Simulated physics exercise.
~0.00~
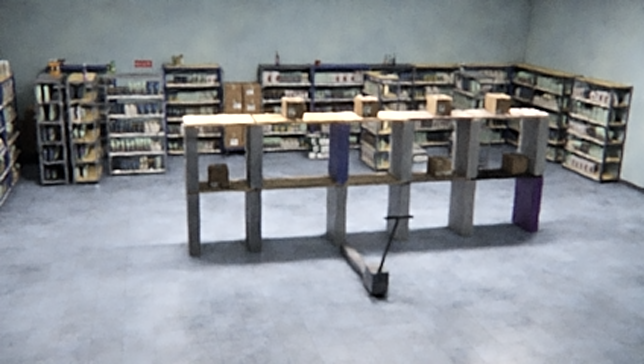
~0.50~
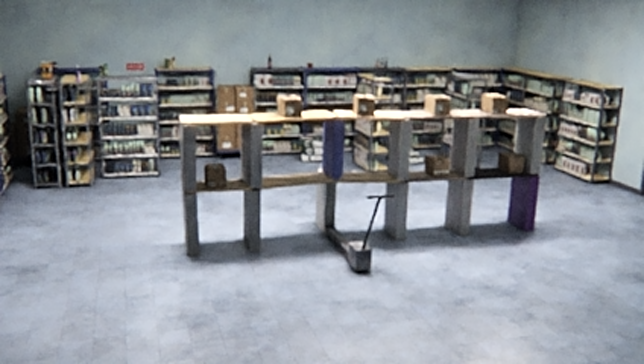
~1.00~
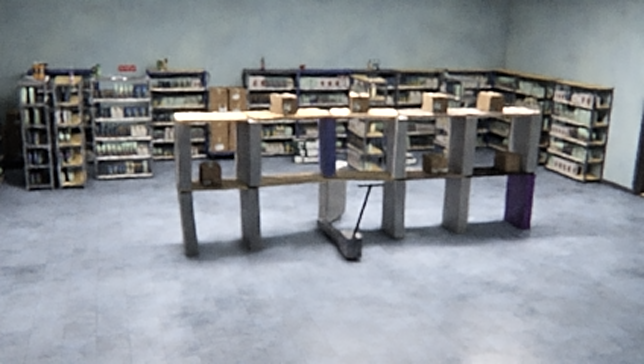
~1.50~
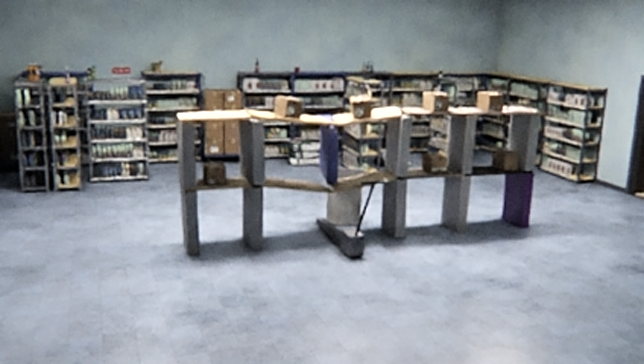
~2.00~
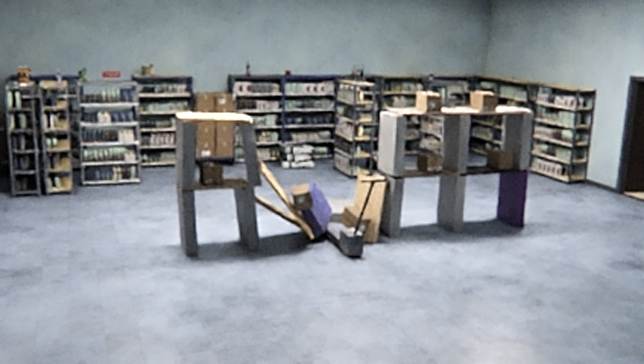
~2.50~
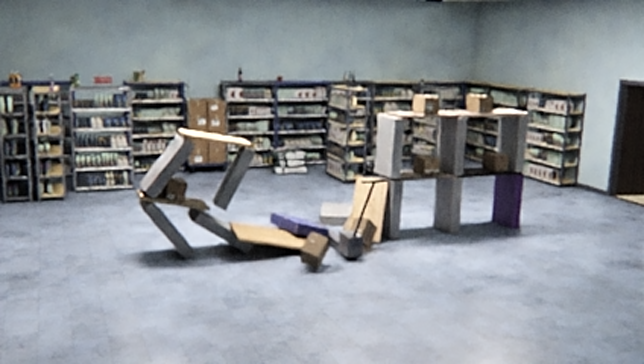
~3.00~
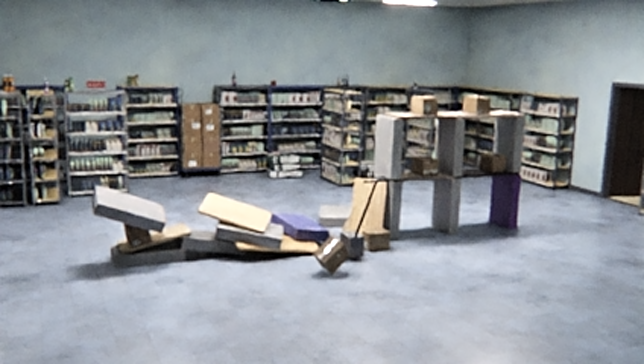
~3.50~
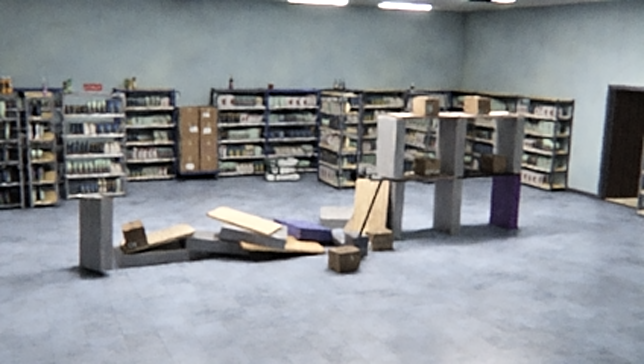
A long two-tier row of boards on upright blocks stood in a room lined with bookshelves until a floor jack pushed out a lower support; the blue upright fell, the left side collapsed into a heap, and the right end stayed standing with its purple upright.
